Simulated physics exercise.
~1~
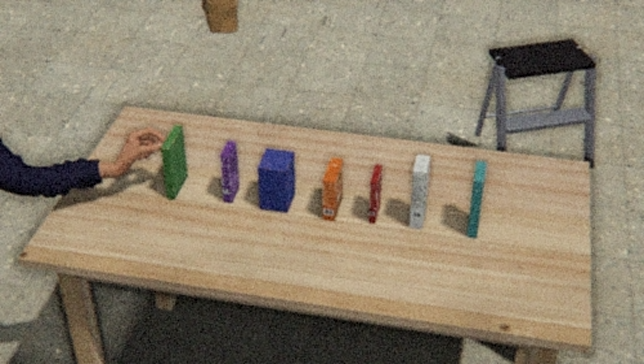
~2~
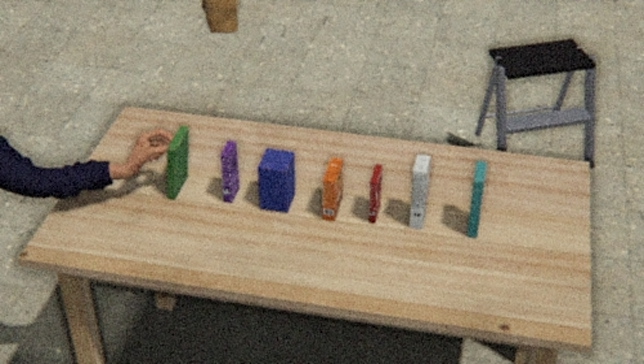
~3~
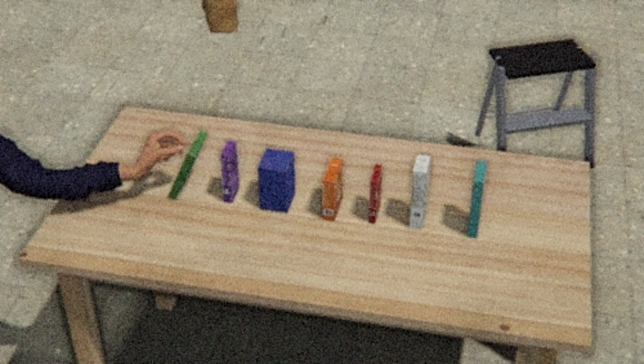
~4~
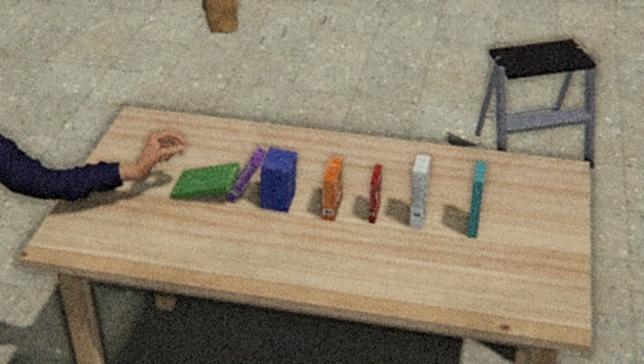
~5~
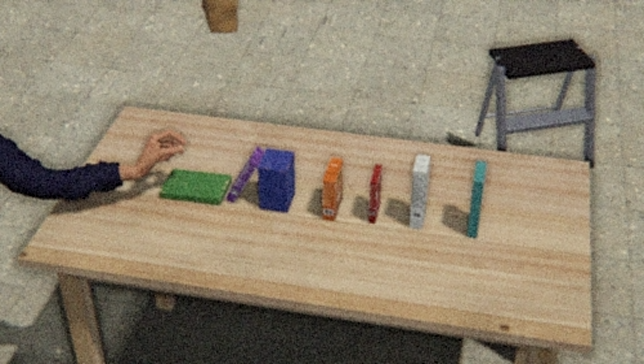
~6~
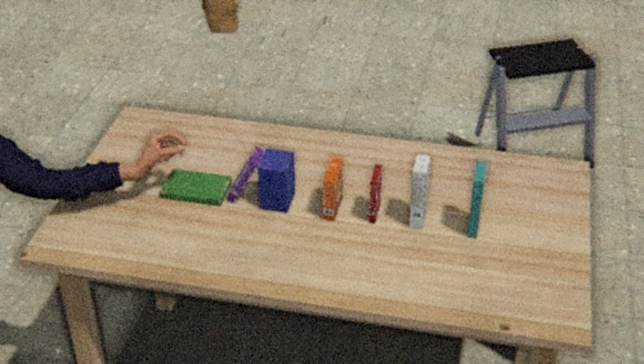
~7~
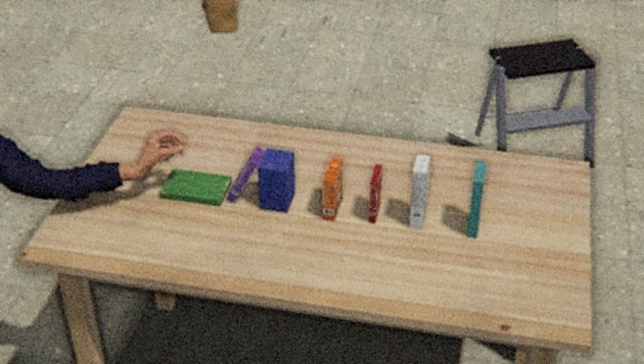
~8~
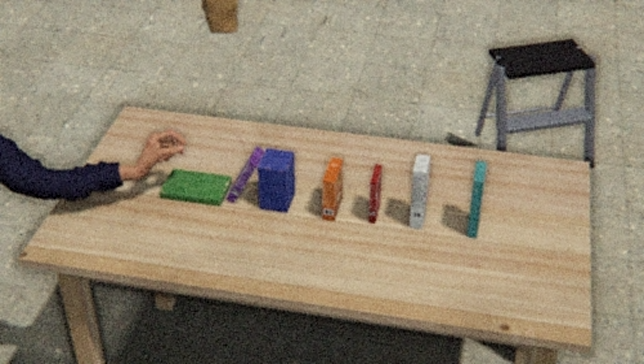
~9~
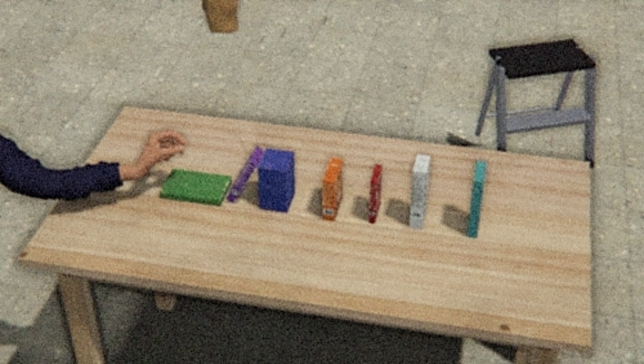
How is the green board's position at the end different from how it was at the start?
At the start the green board stood upright beside the hand, but at the end it was lying on its side on the table.
A hand tipped the green board to the right, and it knocked into the purple packet and fell flat on the table, while the purple packet ended up leaning against the blue block, which stayed standing like the rest of the row.
